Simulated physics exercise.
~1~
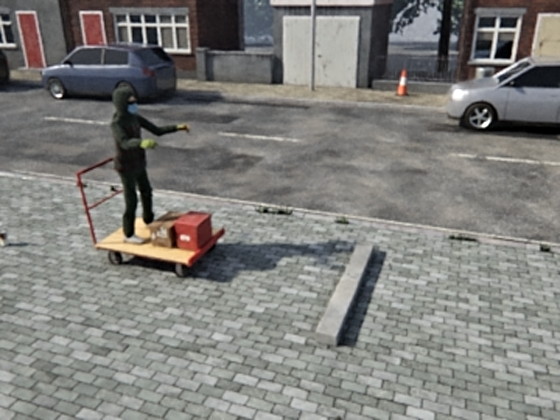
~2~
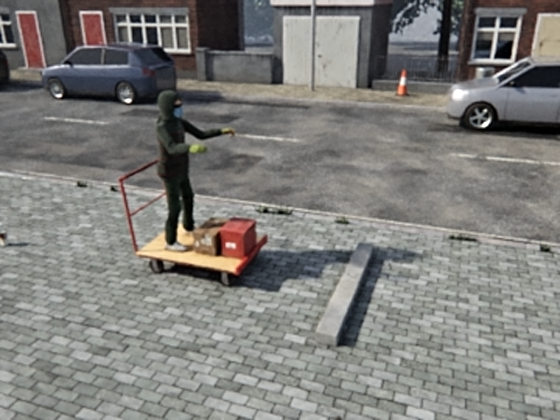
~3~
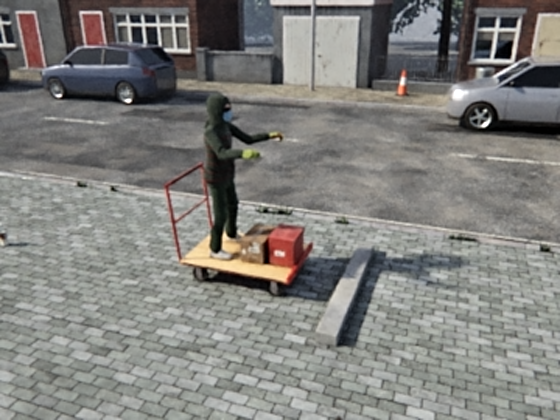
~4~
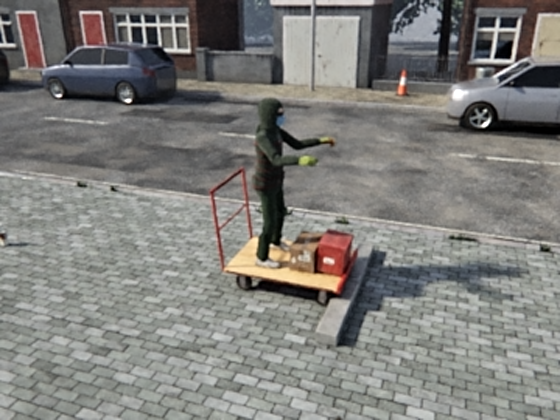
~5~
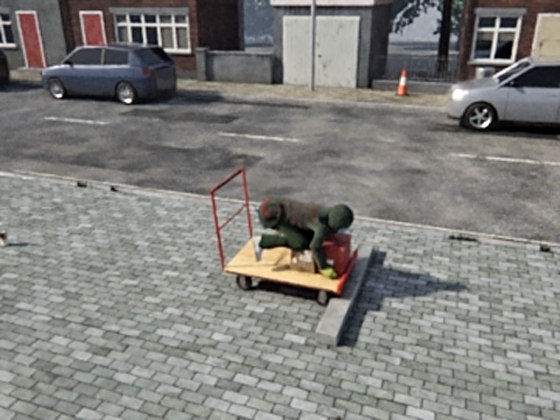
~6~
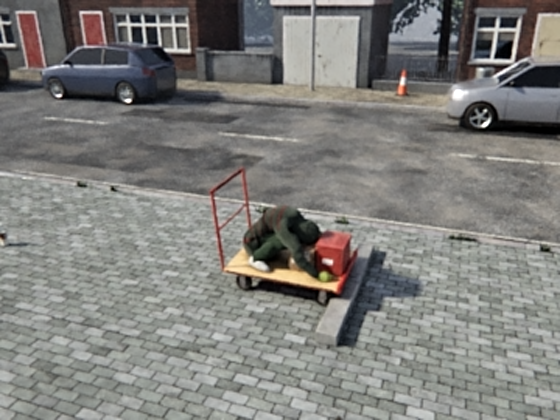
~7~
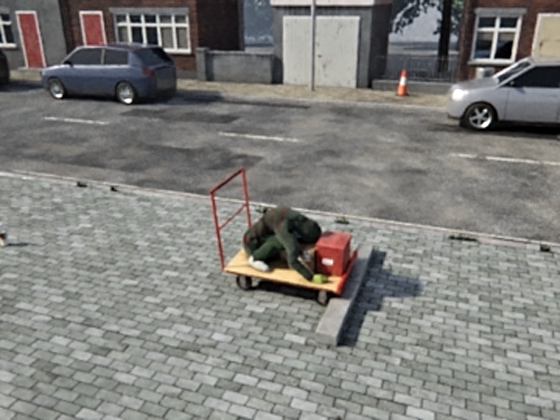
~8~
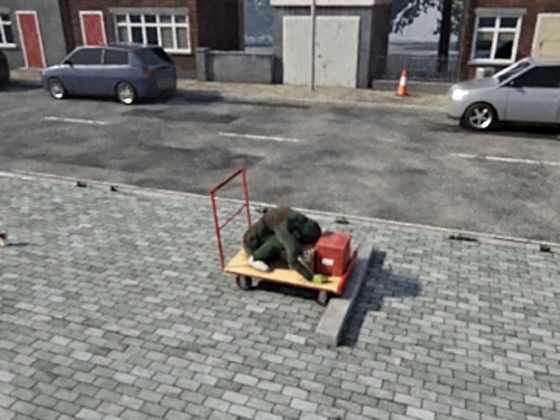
A hooded figure in dark clothes rode a flat trolley rightward across the paving, arms held out, until it stopped dead against a low kerb; the figure crumpled forward and ended slumped on the deck behind the red box, with everything still aboard.
